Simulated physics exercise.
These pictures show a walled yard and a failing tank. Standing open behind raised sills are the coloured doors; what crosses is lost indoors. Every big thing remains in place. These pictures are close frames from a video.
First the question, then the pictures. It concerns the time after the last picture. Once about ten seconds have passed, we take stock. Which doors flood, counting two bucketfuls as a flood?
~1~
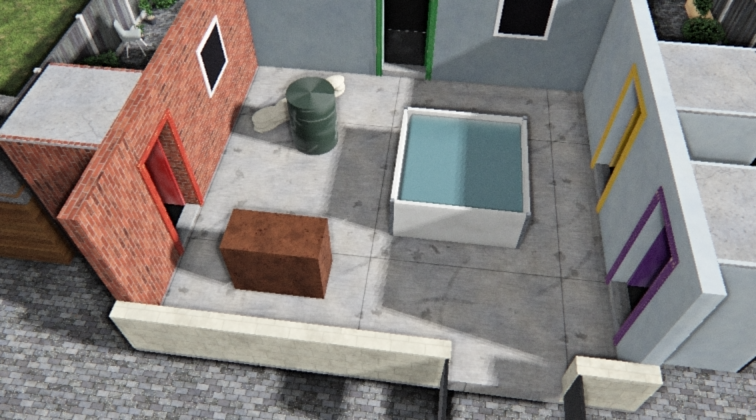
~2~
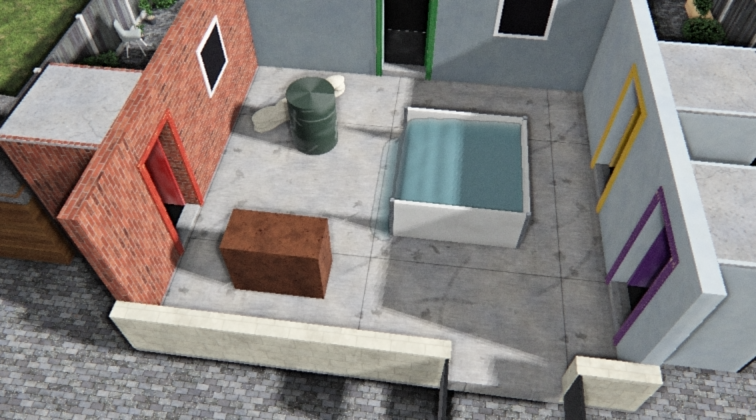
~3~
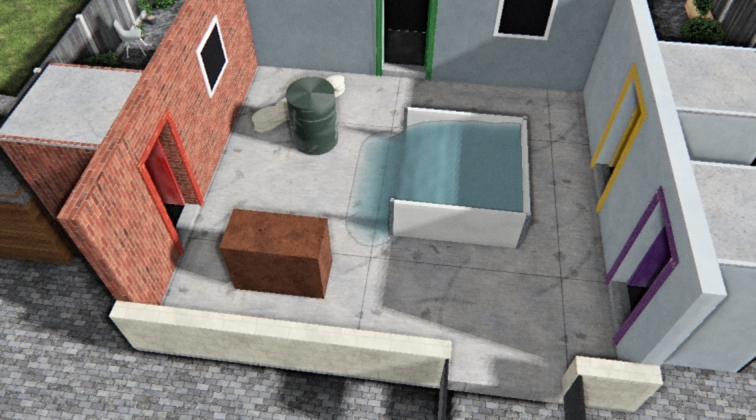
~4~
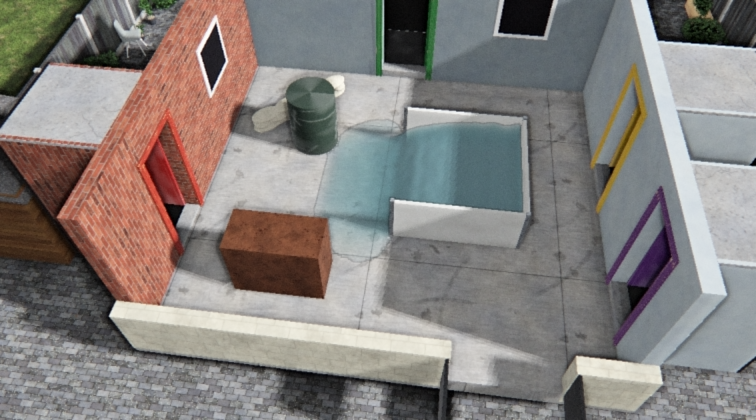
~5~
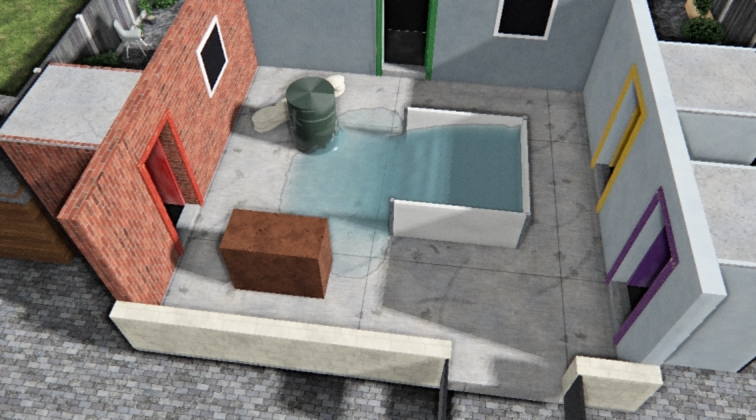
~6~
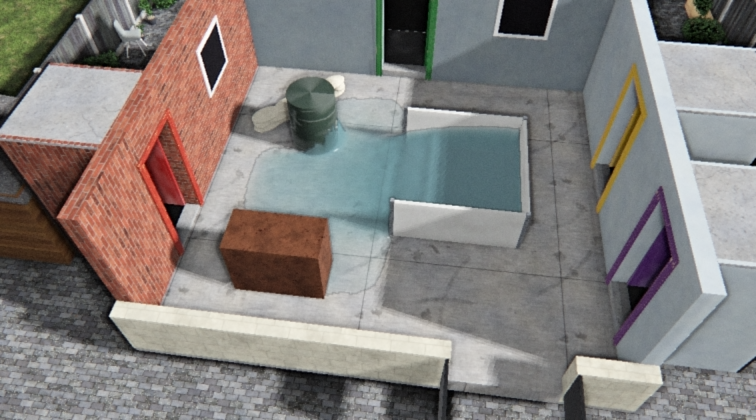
The purple door holds up fine I think; the green door holds up fine I think; the red door gets overrun I think; the yellow door holds up fine I think.
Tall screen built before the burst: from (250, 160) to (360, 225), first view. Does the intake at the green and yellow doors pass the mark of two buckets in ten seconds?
What follows is that green overshoots the limit while yellow remains within bounds.
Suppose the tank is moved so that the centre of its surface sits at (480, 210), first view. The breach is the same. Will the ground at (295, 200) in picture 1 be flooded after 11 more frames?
Answer: Reached.
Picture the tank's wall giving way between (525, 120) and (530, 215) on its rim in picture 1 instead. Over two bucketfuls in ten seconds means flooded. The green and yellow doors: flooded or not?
The green door falls short, while the yellow door ends up above.
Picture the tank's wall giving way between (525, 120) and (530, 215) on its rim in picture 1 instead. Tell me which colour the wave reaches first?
The yellow one is first in line.
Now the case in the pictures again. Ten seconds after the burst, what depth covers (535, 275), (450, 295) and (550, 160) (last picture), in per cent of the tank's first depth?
8, 6 and 8 in a hundred, in turn.
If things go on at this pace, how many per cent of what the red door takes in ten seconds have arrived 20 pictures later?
Some 70 in a hundred.
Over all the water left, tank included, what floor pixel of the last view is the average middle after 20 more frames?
At roughly (323, 176).
A moment on, water covers 30 % of the floor; the purple door not reached, the green door not reached, the red door over two buckets in, the yellow door not reached.
Next, water covers 45 % of the floor; the purple door not reached, the green door wet at the sill, nothing in, the red door far over two buckets in, the yellow door not reached.
Then, water covers 60 % of the floor; the purple door not reached, the green door under two buckets in, the red door far over two buckets in, the yellow door not reached.
Later, water covers 95 % of the floor; the purple door wet at the sill, nothing in, the green door under two buckets in, the red door far over two buckets in, the yellow door wet at the sill, nothing in.
In the end, water covers 95 % of the floor; the purple door wet at the sill, nothing in, the green door under two buckets in, the red door far over two buckets in, the yellow door wet at the sill, nothing in.
